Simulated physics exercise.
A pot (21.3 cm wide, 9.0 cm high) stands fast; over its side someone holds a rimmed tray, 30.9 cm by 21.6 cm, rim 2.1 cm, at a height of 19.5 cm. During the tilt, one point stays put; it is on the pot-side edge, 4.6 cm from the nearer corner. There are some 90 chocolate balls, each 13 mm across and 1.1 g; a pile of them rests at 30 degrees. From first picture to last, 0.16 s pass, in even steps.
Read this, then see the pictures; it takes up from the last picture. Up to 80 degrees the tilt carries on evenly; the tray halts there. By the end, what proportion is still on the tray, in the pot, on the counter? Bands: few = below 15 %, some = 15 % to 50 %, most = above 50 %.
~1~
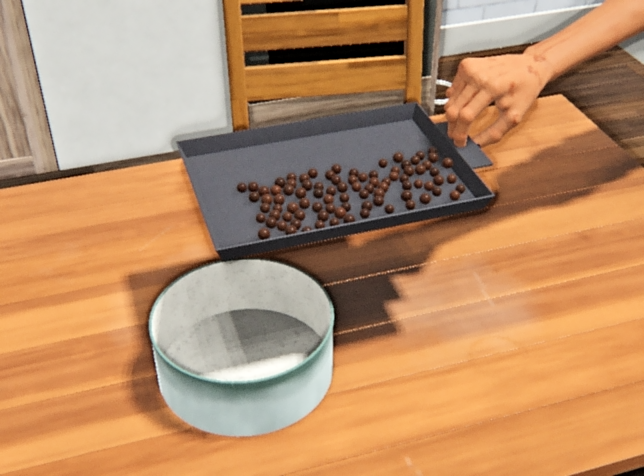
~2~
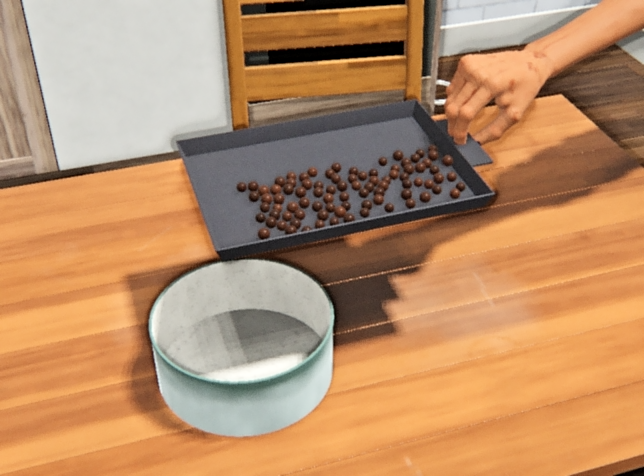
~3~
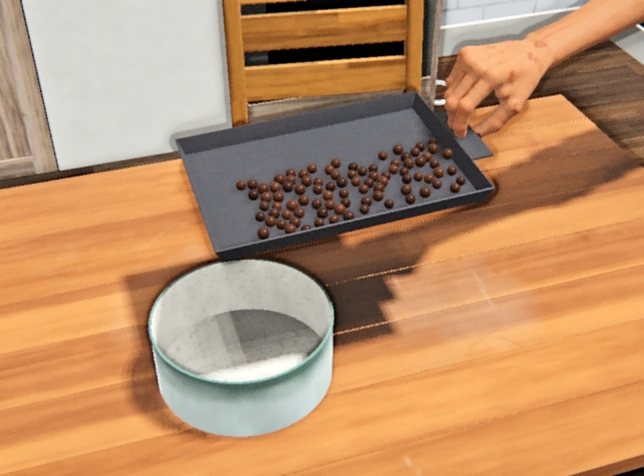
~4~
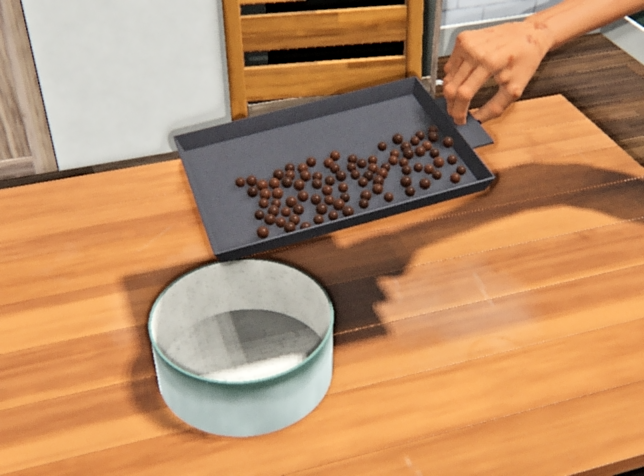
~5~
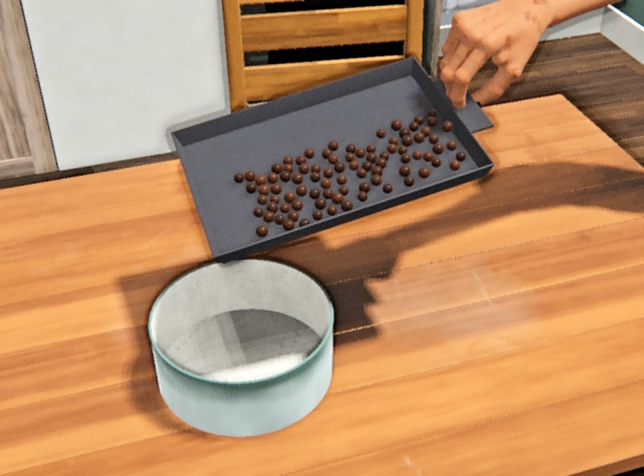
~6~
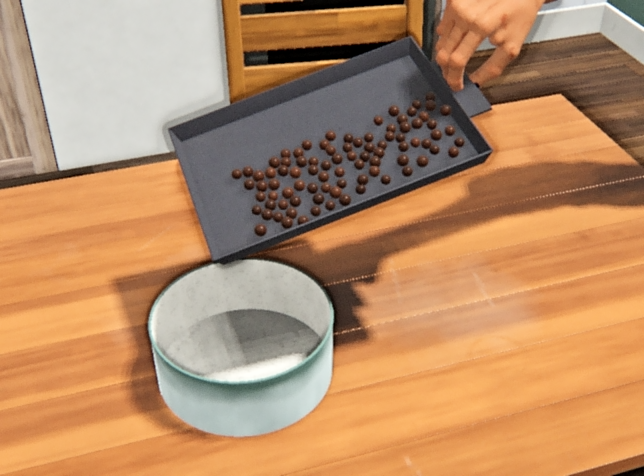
Tray: Few, pot: Most, counter: Some.
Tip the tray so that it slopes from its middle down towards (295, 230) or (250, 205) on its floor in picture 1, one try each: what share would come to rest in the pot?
The share comes to roughly 85 in a hundred, then roughly 40 in a hundred.
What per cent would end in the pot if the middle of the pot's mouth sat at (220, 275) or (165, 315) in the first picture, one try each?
5 % and 85 %.
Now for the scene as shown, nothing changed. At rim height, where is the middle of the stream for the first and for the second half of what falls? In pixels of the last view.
Earlier half at about (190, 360), later half at about (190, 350) in pixels.
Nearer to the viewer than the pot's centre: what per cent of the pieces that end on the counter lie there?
Share: Some 80 %.
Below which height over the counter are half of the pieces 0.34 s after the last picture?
Roughly 24 centimetres.
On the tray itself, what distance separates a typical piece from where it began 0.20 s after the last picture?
Some 3 cm.
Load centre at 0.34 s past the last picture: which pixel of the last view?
I'd put it close to (244, 227).
Then, 0.20 s after the last picture, tilt 49 degrees; the tray holds 100 %, the pot 0 %.
Then, 0.34 s after the last picture, tilt 72 degrees; the tray holds 100 %, the pot 0 %.
Then, 0.60 s after the last picture, tilt 80 degrees; the tray holds 10 %, the pot 50 %.
In the end, tray 0 %, pot 70 %, counter 30 %.
